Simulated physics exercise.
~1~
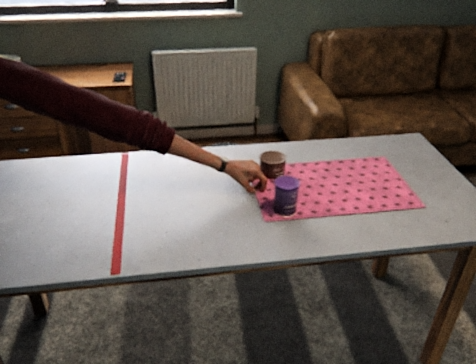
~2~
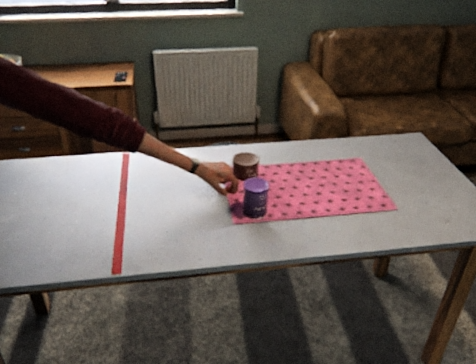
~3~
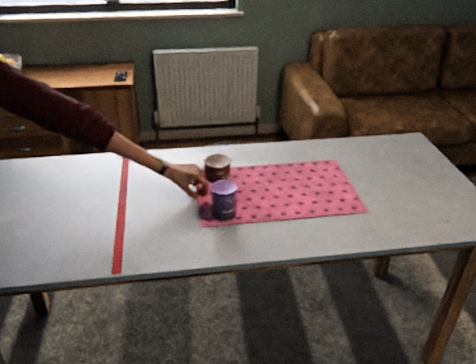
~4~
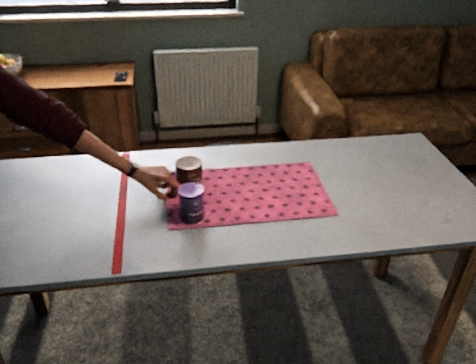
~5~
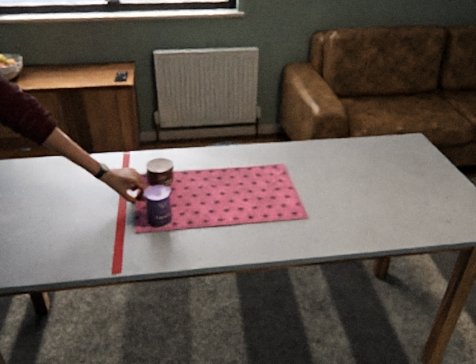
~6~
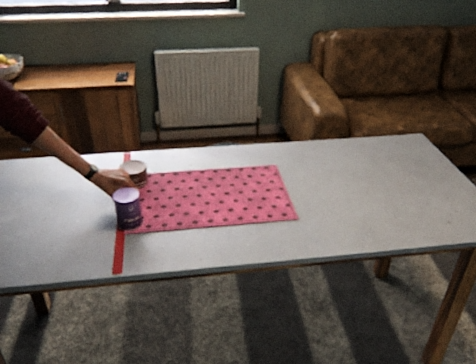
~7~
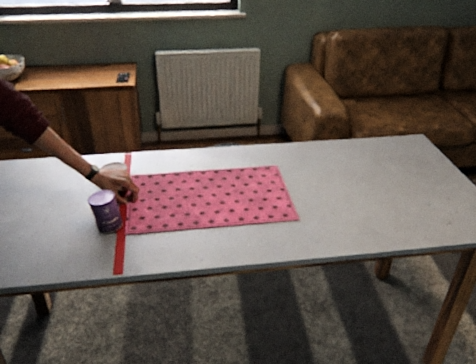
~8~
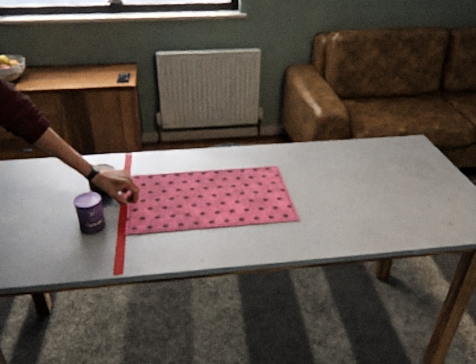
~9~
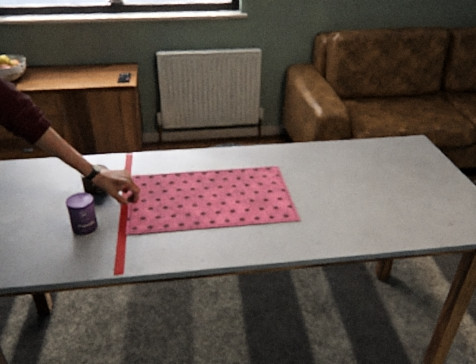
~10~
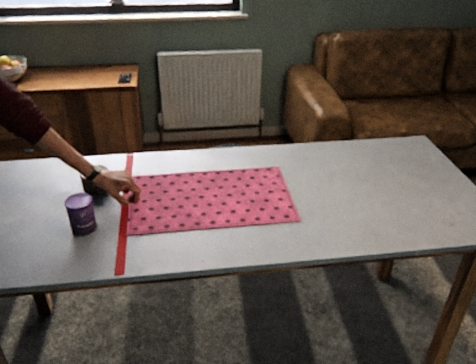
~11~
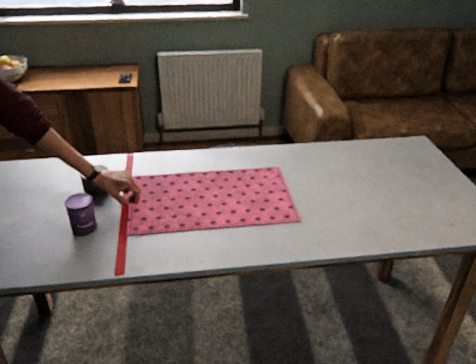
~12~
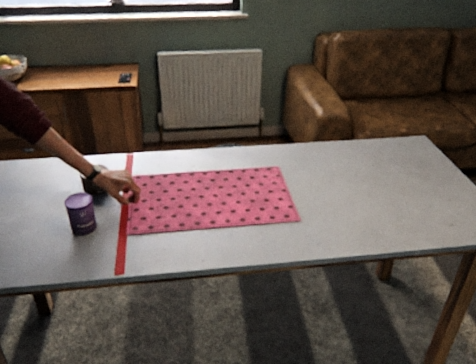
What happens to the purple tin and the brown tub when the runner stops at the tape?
Both leave the cloth, with the purple tin sliding clear over the front edge and staying upright, and the brown tub also going off the front onto the bare table.
